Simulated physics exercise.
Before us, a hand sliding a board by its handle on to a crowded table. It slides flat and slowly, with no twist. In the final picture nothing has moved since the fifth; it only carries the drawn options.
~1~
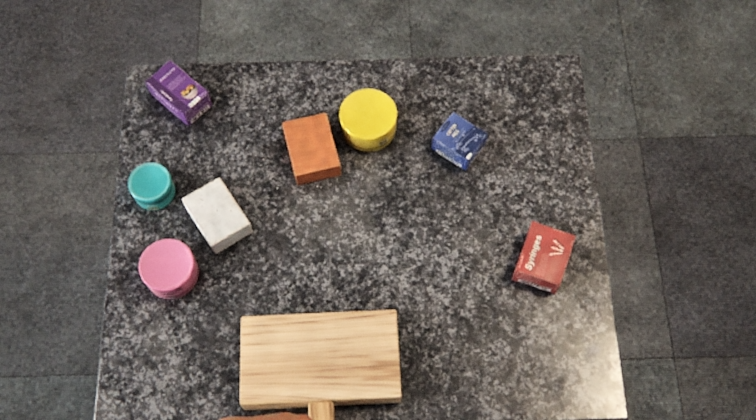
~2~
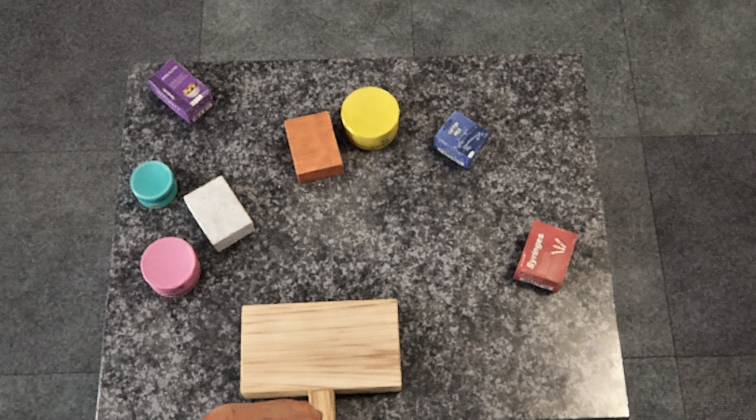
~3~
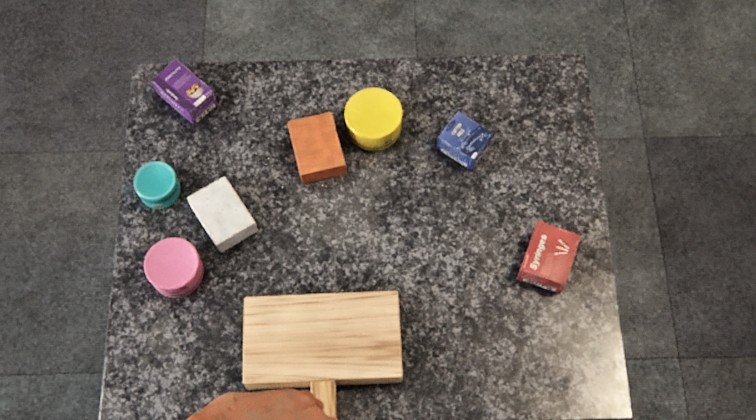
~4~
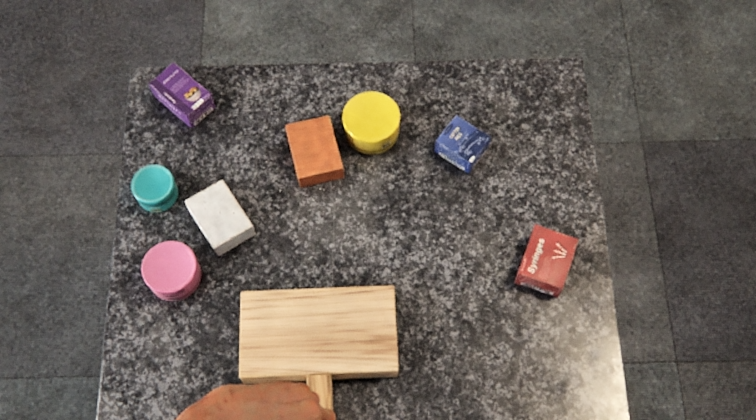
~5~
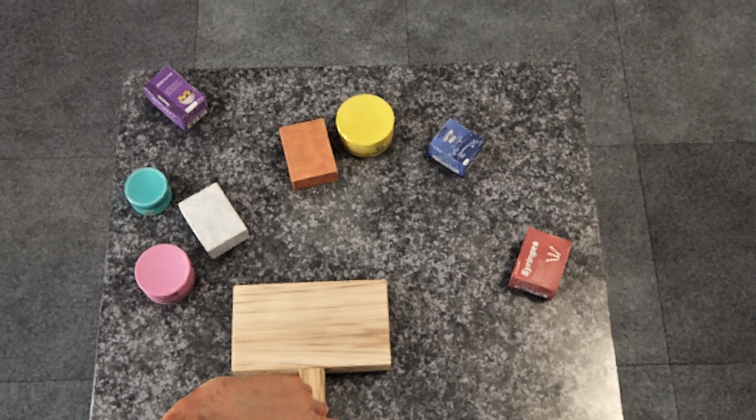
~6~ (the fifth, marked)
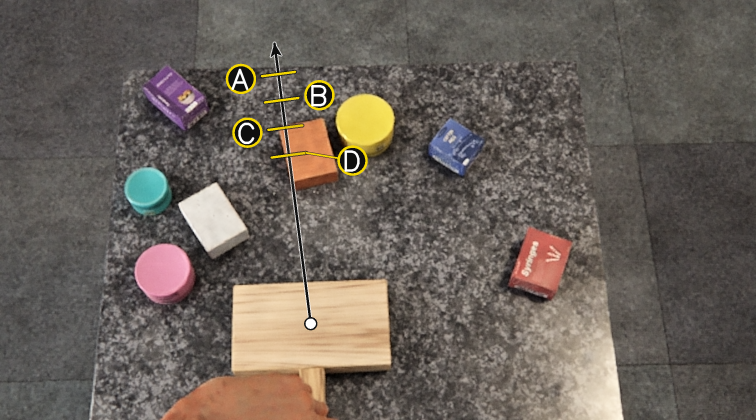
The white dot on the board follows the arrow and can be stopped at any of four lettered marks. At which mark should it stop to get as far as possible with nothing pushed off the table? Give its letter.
C.
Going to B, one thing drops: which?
The orange block goes over.
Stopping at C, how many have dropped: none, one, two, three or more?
The count is none.
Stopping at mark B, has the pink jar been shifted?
By then, no.
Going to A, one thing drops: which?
It is the orange block.
On the marked copy, A at (279, 74); B at (282, 100); C at (285, 128); D at (289, 155); the arrow from (311, 324) to (275, 44); the white dot at (311, 324).
Following C. Soon after the start, board (302, 253); white block (204, 202); turquoise tub (149, 192).
Later, board (293, 183); turquoise tub (139, 191); orange block (310, 120).
In the end, board (287, 134); orange block (303, 74); yellow tub (370, 76); nothing has fallen.
As for the rest, A drops the orange block; B drops the orange block; D is safe but short.
